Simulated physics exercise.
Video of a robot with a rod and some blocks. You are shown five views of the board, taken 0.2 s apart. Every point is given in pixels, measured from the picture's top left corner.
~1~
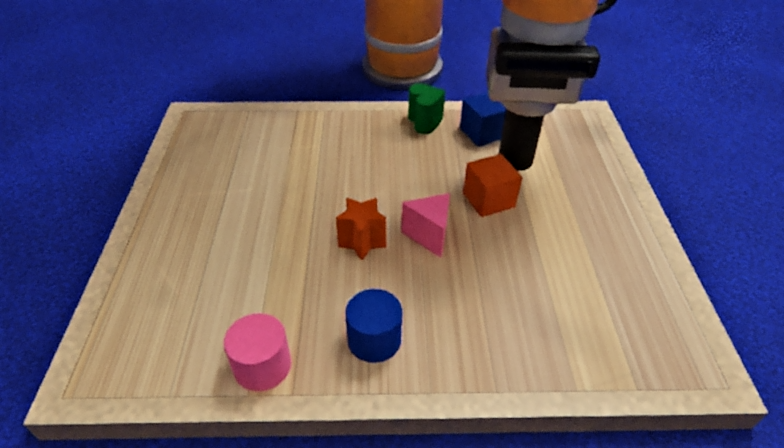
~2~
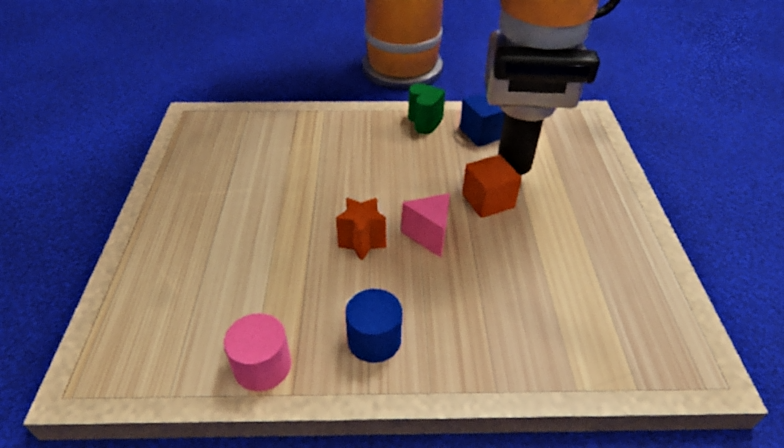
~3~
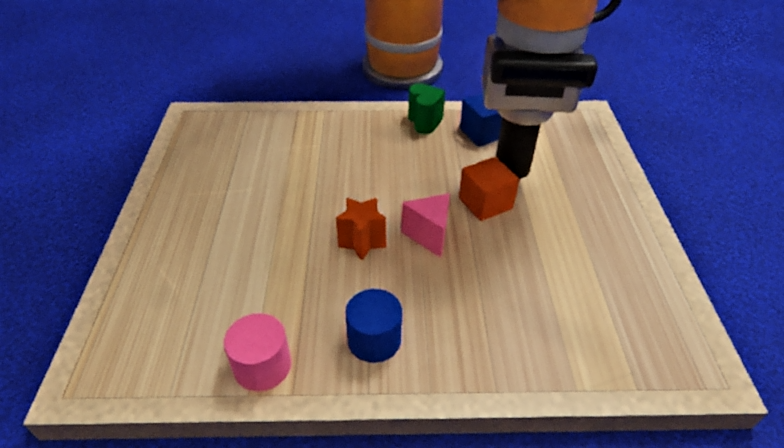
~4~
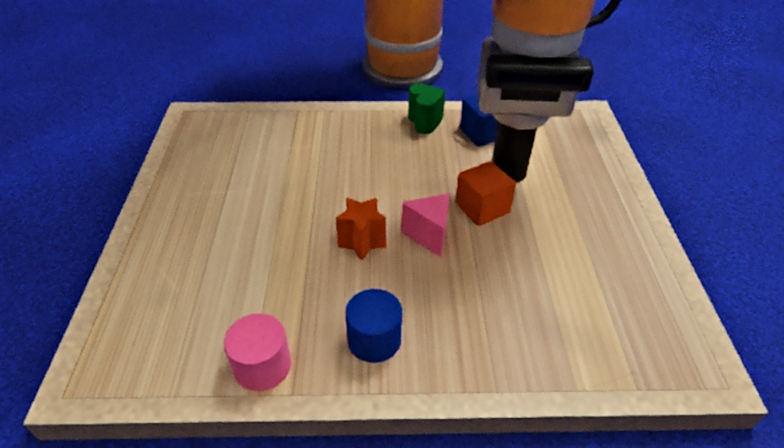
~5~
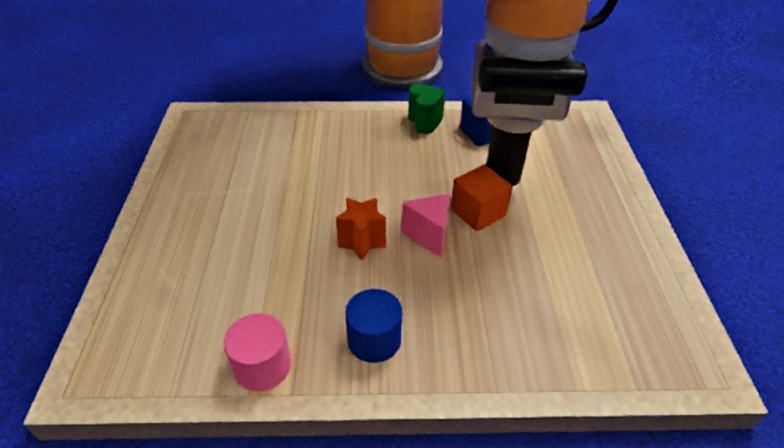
Robot arm's black rod nudging an orange square block slowly down and left across a wooden board, other coloured blocks staying still.
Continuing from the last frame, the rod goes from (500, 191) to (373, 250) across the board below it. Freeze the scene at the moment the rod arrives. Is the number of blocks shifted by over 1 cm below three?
Short answer: No.
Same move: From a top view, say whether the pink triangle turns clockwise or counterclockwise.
The block turns clockwise.
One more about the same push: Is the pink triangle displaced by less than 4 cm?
Short answer: No.
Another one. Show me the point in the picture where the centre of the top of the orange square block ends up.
Around (437, 229).
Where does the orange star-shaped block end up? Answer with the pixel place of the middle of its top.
It ends at (334, 218).
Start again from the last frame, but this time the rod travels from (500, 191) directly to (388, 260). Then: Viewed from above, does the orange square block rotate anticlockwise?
My answer is yes.
The first path, step by step. One third of the way, rod (461, 195); orange star-shaped block (358, 212); pink triangle (409, 231), turned 15° clockwise; orange square block (452, 207), turned 40° anticlockwise.
Two thirds of the way, rod (418, 214); orange star-shaped block (358, 212); pink triangle (403, 245), turned 75° clockwise; orange square block (437, 228), turned 80° anticlockwise.
At the end, rod (373, 235); orange star-shaped block (334, 218), turned 25° clockwise; pink triangle (396, 254), turned 35° clockwise; orange square block (437, 229), turned 85° anticlockwise.
